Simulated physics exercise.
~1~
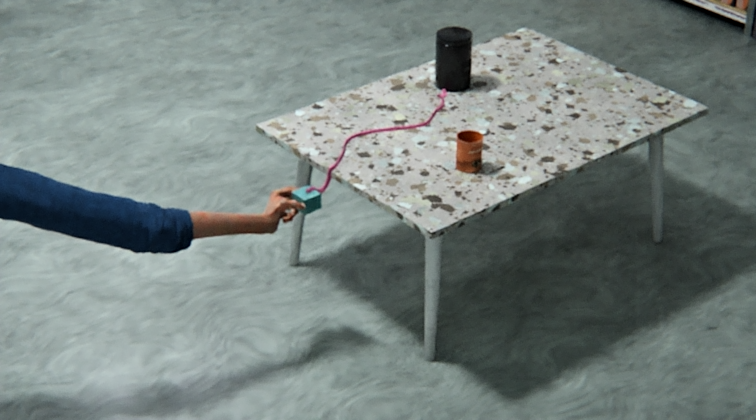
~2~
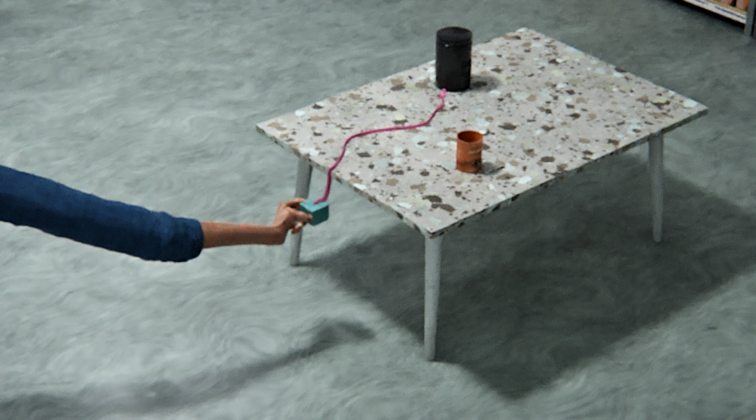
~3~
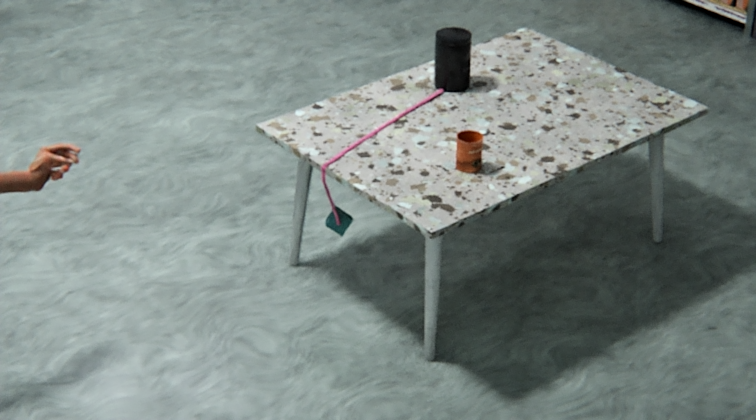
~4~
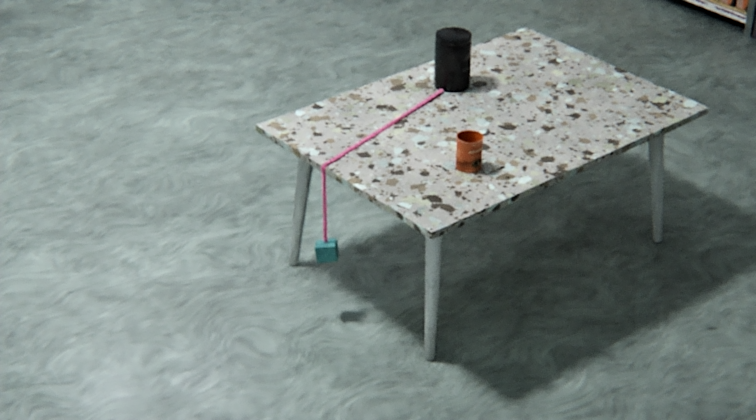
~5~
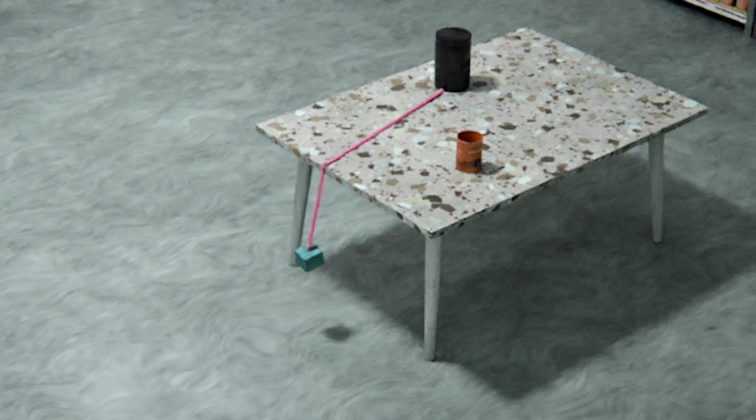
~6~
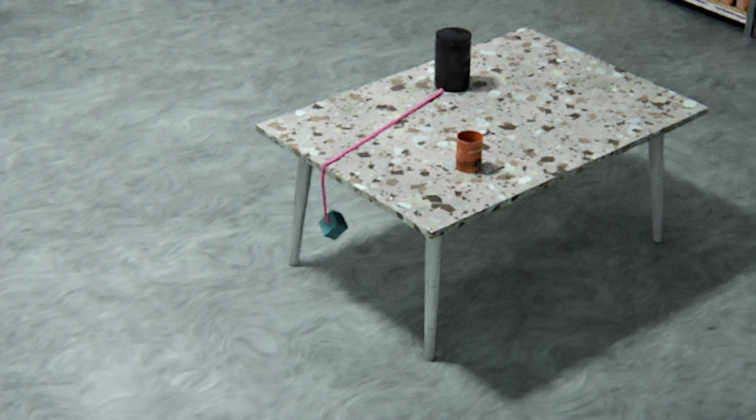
A turquoise block, held by a hand reaching in from the left, hangs just past the near left edge of a speckled table, with a slack pink ribbon winding back to a black canister. The hand lowers the block slightly, then lets go and draws back out of view. The block drops and tilts as the ribbon pulls straight across the tabletop. It dangles lower, swings a little to the left, then bobs up and to the right, turning. It ends hanging above the floor, while the canister and an orange cup stay in place.
